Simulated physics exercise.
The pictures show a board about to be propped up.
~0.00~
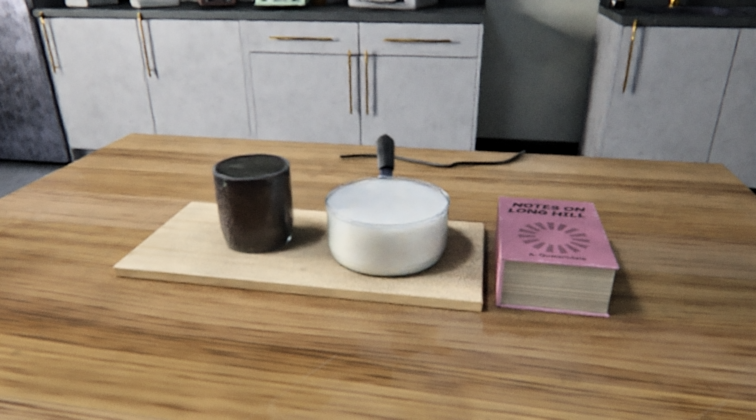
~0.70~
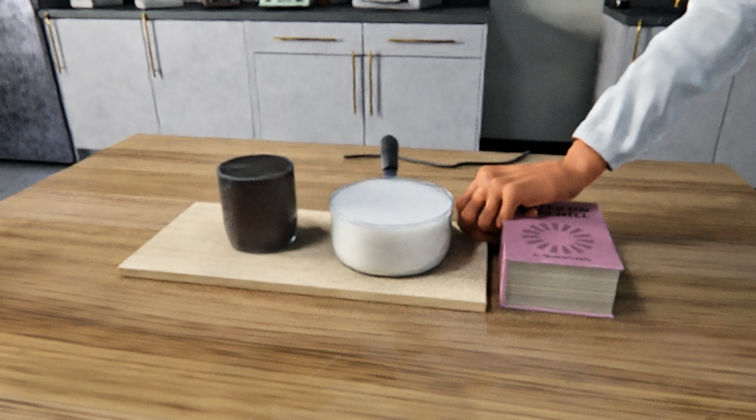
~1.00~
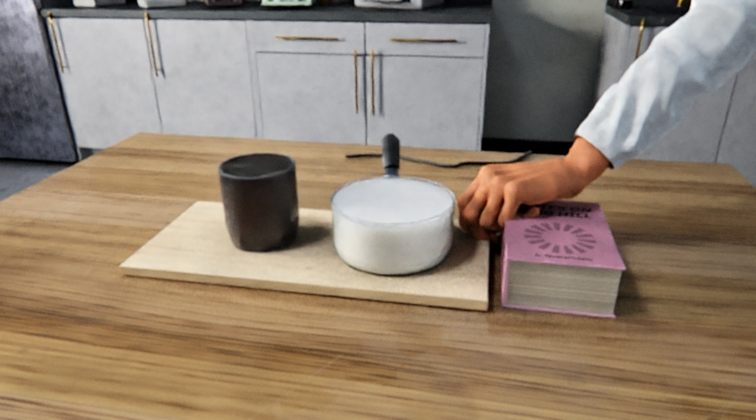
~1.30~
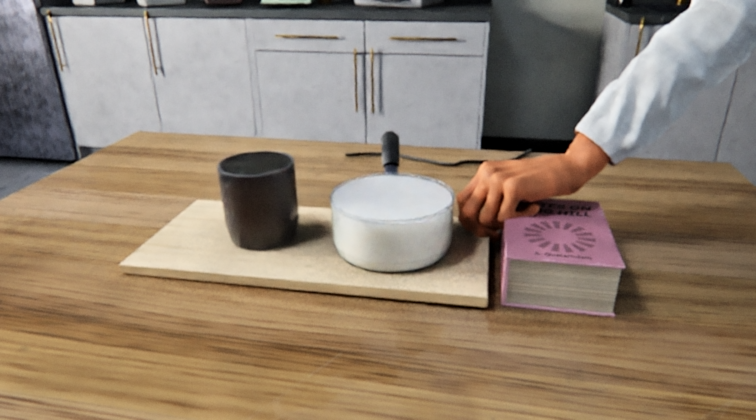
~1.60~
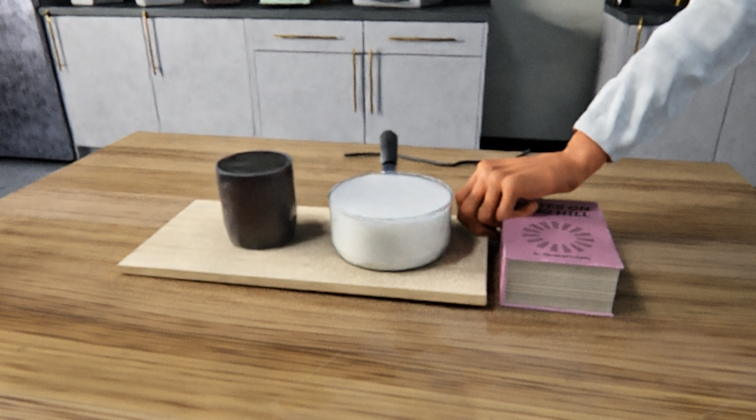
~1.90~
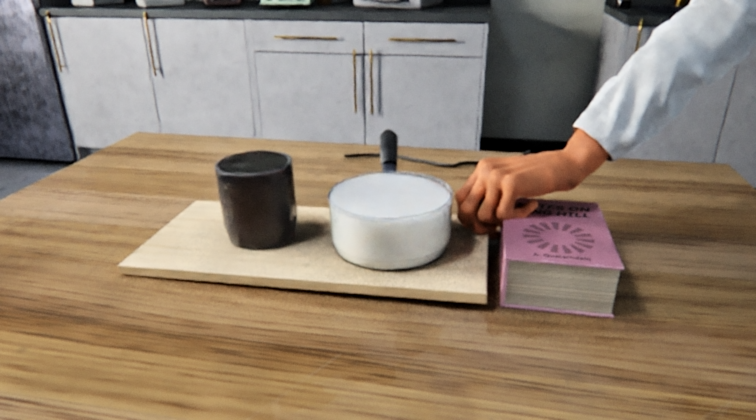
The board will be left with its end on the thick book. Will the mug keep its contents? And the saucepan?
The mug spills; the saucepan spills.
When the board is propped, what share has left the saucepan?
Some 12 per cent.
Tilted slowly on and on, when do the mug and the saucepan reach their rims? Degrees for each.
About 4° and 4°.
By 2.6 s, the board slopes by about 5°; mug, it has slopped over; saucepan, it has slopped over.
By 3.4 s, the board slopes by about 10°; mug, it has slopped over; saucepan, it has slopped over.
By 4.6 s, the board slopes by about 9°, resting on the thick book; mug, it has slopped over; saucepan, it has slopped over.
